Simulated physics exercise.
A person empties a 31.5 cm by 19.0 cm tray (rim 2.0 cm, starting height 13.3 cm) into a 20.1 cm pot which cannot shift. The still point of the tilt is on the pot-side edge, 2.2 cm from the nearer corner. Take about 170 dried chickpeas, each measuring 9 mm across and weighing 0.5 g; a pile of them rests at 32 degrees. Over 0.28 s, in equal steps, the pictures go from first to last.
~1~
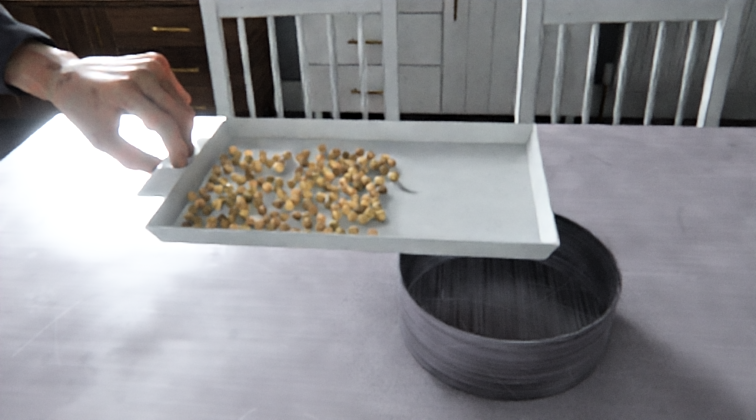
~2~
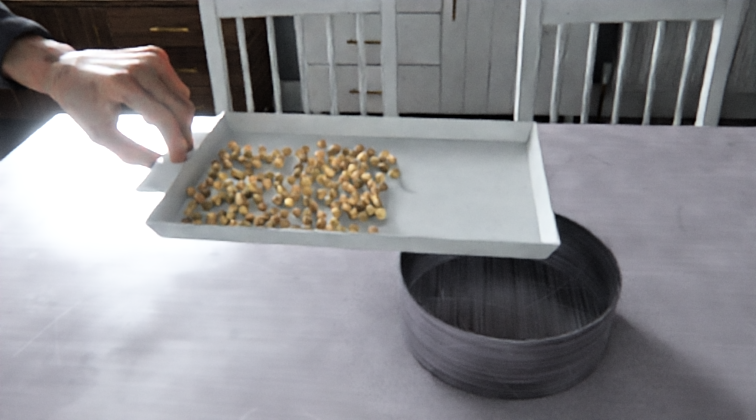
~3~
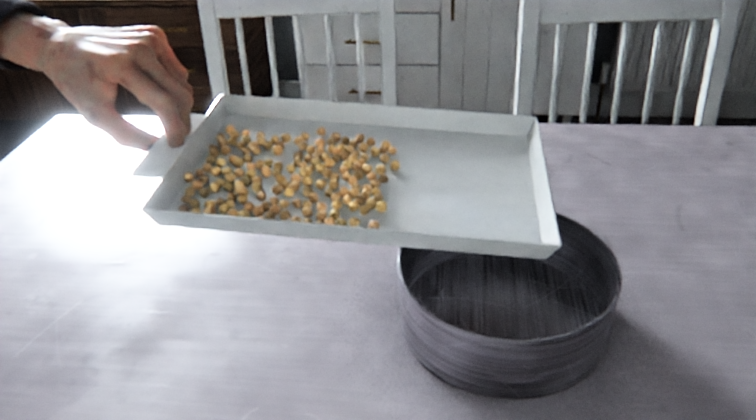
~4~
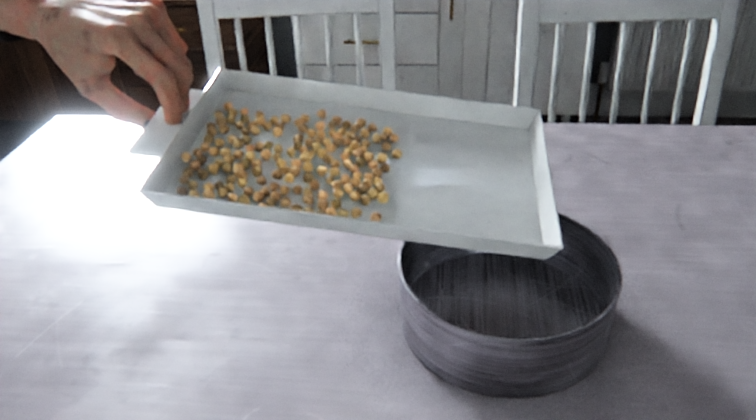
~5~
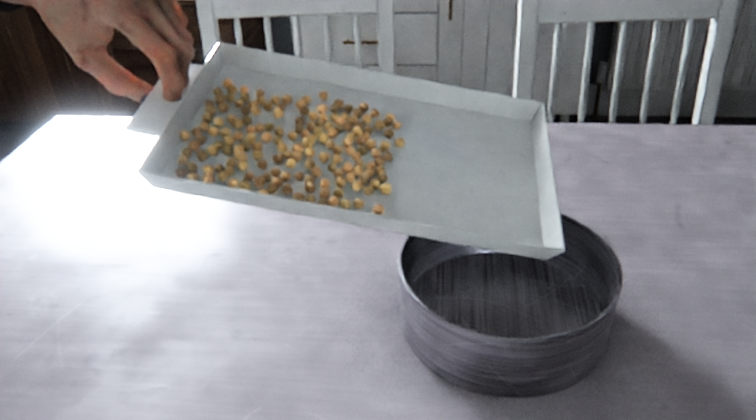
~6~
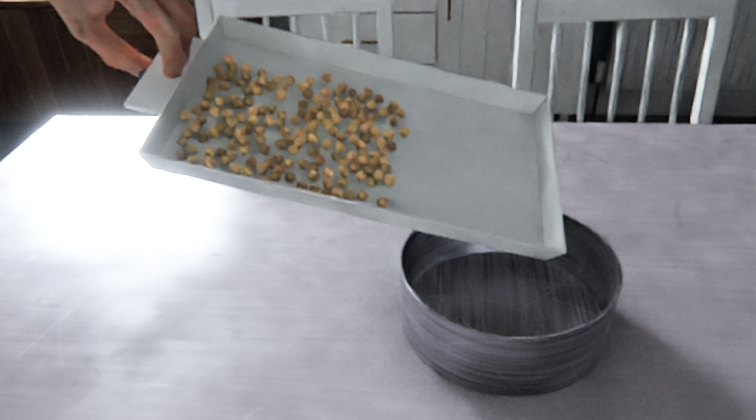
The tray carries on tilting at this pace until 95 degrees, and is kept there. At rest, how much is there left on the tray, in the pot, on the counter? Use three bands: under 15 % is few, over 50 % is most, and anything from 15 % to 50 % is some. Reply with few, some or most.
Tray: Few, pot: Some, counter: Most.
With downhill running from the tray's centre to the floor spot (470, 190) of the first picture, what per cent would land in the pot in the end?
I'd estimate about 60 %.
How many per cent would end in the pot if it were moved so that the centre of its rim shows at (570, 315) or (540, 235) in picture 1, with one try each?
The shares would be near 100 and 0 per cent respectively.
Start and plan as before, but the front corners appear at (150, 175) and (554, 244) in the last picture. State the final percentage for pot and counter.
Pot 30 % / counter 70 %.
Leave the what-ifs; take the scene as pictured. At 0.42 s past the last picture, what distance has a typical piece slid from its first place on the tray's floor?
Around 15 centimetres.
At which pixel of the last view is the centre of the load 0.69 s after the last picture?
Roughly (581, 329).
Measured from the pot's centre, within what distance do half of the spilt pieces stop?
That comes to near 18 cm.
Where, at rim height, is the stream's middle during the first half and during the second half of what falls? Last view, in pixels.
First near (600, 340), then at (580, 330).
Then, 0.42 s after the last picture, tilt 56 degrees; the tray holds 100 %, the pot 0 %.
Then, 0.69 s after the last picture, tilt 80 degrees; the tray holds 35 %, the pot 5 %.
Then, 1.08 s after the last picture, tilt 95 degrees; the tray holds 0 %, the pot 25 %.
In the end, tray 0 %, pot 30 %, counter 70 %.
